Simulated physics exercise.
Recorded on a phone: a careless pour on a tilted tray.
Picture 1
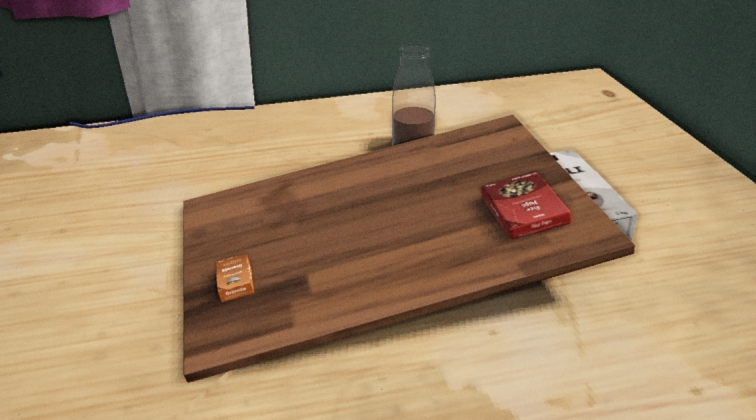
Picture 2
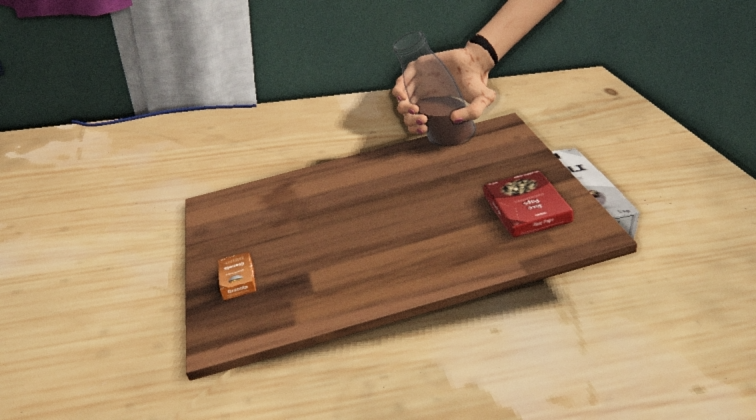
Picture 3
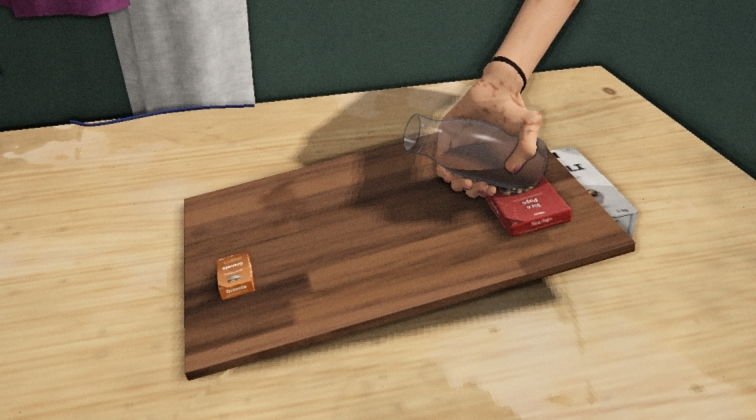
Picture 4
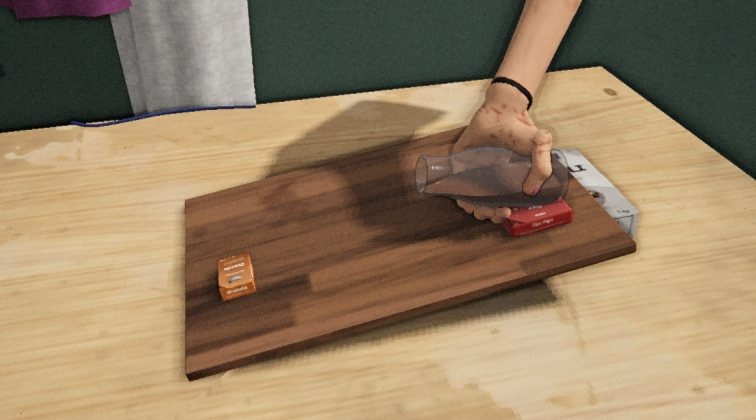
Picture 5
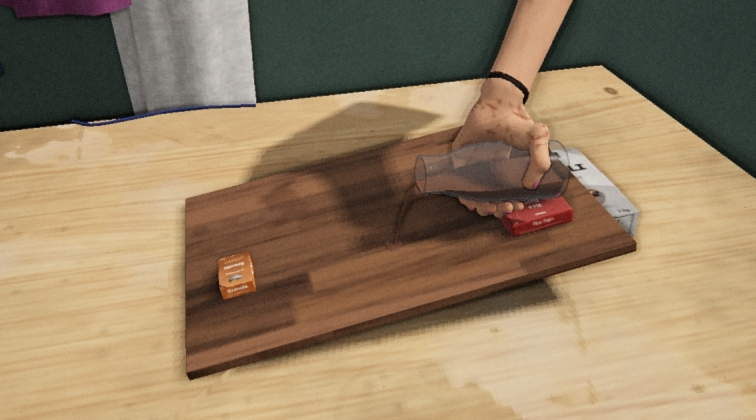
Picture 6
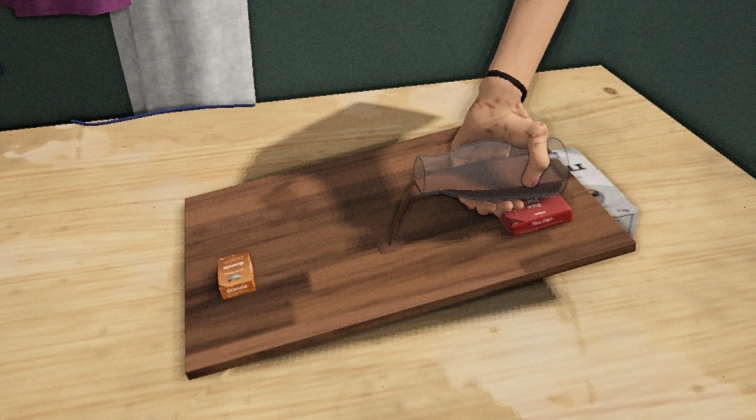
The clip opens on a wooden tray sloping down to the left, with a small orange carton and a red packet on it and a bottle of brown liquid behind. A hand grasps the bottle, brings it over the tray while tilting it leftward, and pours a thin stream onto the wood.
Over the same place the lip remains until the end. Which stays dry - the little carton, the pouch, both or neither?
Going one by one: On the left the little carton: Gets wet; on the right the pouch: Stays dry.
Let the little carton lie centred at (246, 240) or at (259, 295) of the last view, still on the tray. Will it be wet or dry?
For the first place it is missed by the spill; for the second it is touched by the spill.
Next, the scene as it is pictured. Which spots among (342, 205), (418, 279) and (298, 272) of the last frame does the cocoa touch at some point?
Checking each in turn gives out of the spill, out of the spill and in the spill.
Soon after, it runs down to the left; the little carton is wet; the pouch is dry.
Later, it runs down to the left and off the end; the little carton is wet; the pouch is dry.
In the end, it runs down to the left and off the end; the little carton is wet; the pouch is dry.
